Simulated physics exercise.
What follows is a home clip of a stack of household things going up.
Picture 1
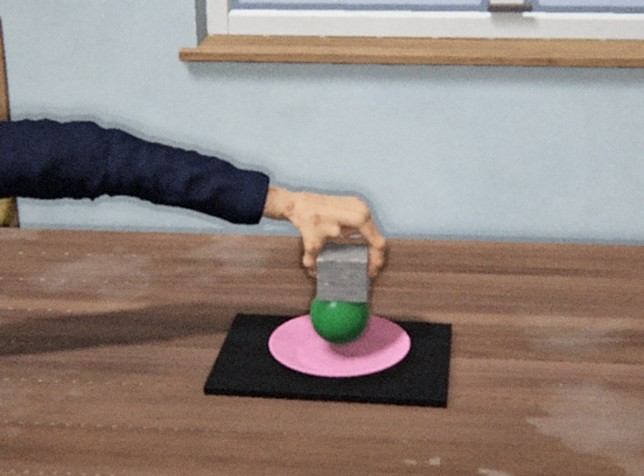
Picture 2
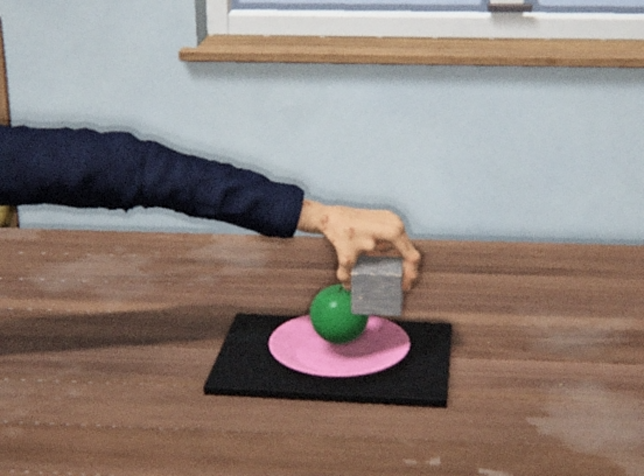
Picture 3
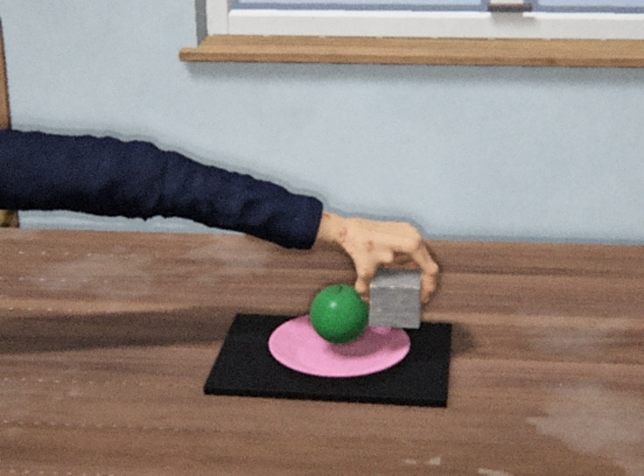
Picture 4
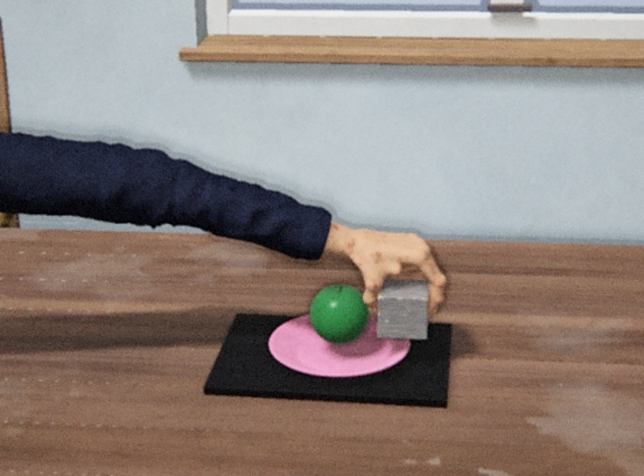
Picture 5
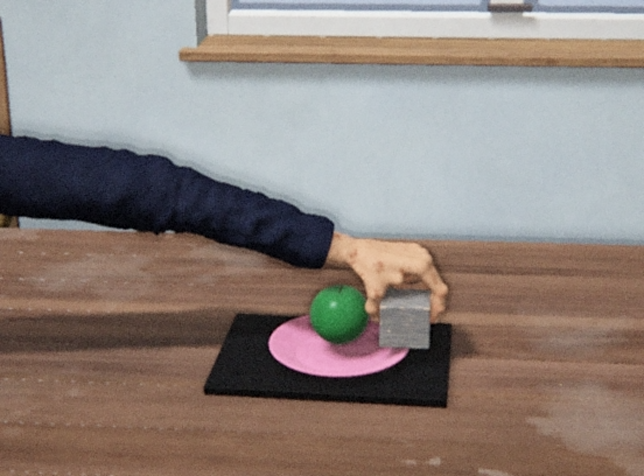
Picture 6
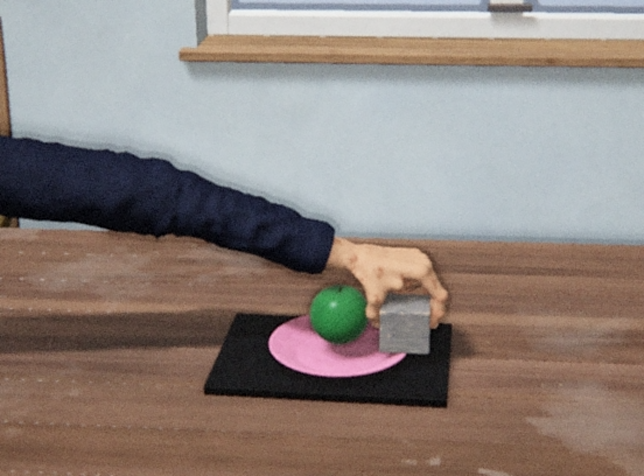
On a brown wooden table against a pale blue wall, below a window with a wooden sill, a fixed camera looks slightly down from the front. A green apple sits on a pink plate on a black board, and a hand in a dark blue sleeve reaches from the left, holding a grey block. The hand moves the block right and down from above the apple, slowing beside it, still gripping.
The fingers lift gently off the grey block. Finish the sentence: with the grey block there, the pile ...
The pile stands firm.
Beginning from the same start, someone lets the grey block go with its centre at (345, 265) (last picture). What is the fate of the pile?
After that, the pile falls over.
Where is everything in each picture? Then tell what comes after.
In the first frame, coming down; grey block (344, 272); green apple (339, 314).
In the second frame, coming down; grey block (378, 285); pink plate (340, 349).
In the third frame, coming down; grey block (396, 297); black board (334, 357).
In the fourth frame, coming down; grey block (403, 309); green apple (339, 314).
In the fifth frame, coming down; grey block (405, 318); pink plate (340, 349).
In the sixth frame, in place under the hand; grey block (405, 323); black board (334, 357).
Then, 0.30 s past the last view, nothing moves.
Then, 0.70 s past the last view, grey block resting near (405, 323).
Finally, all 4 still in place. Final places as the last picture's camera would see them, grey block near (405, 323). The pile stays up.
